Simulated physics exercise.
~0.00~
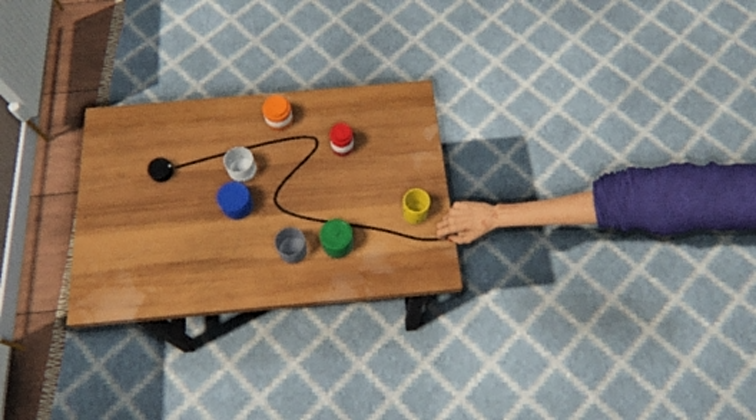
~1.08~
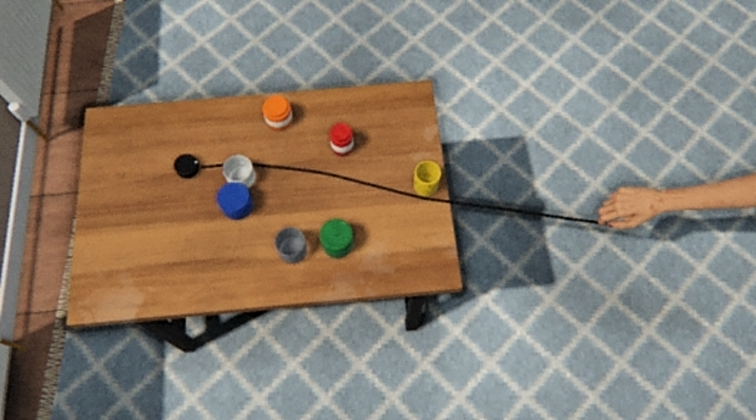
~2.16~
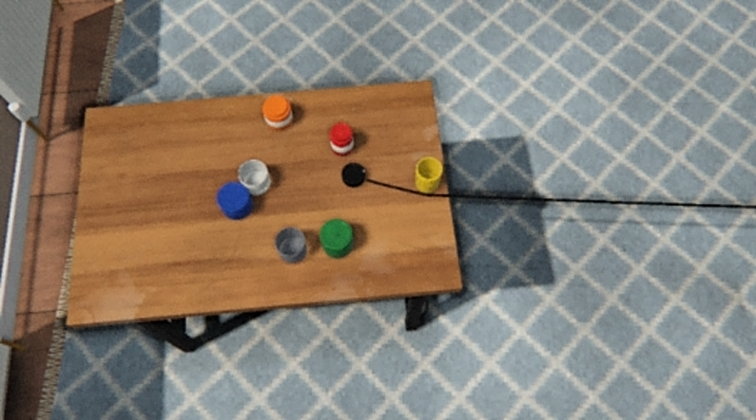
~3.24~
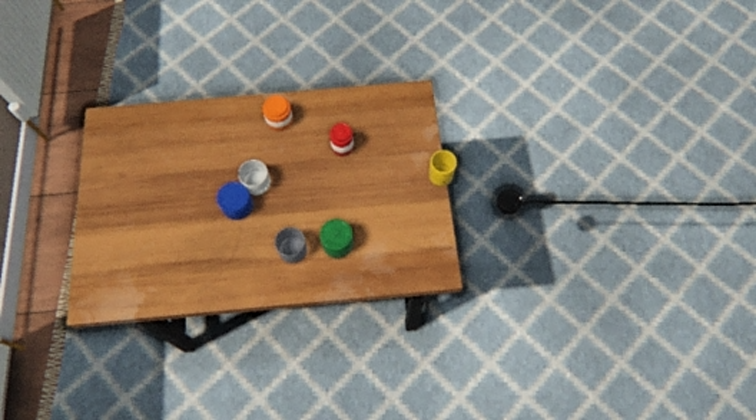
A small wooden table stands on a blue and white diamond-patterned rug, seen from above, with a purple-sleeved arm reaching in from the right to hold a black cord. The cord winds to a black disc at the left, among white, blue, grey, green, orange, red and yellow cups and jars. The hand pulls right, straightening the cord, which nudges the yellow mug upward. The disc slides after it, shifting the white cup slightly right, and the hand leaves view. Finally the disc passes the right edge, leaving the yellow mug upright at the brink and the others standing.
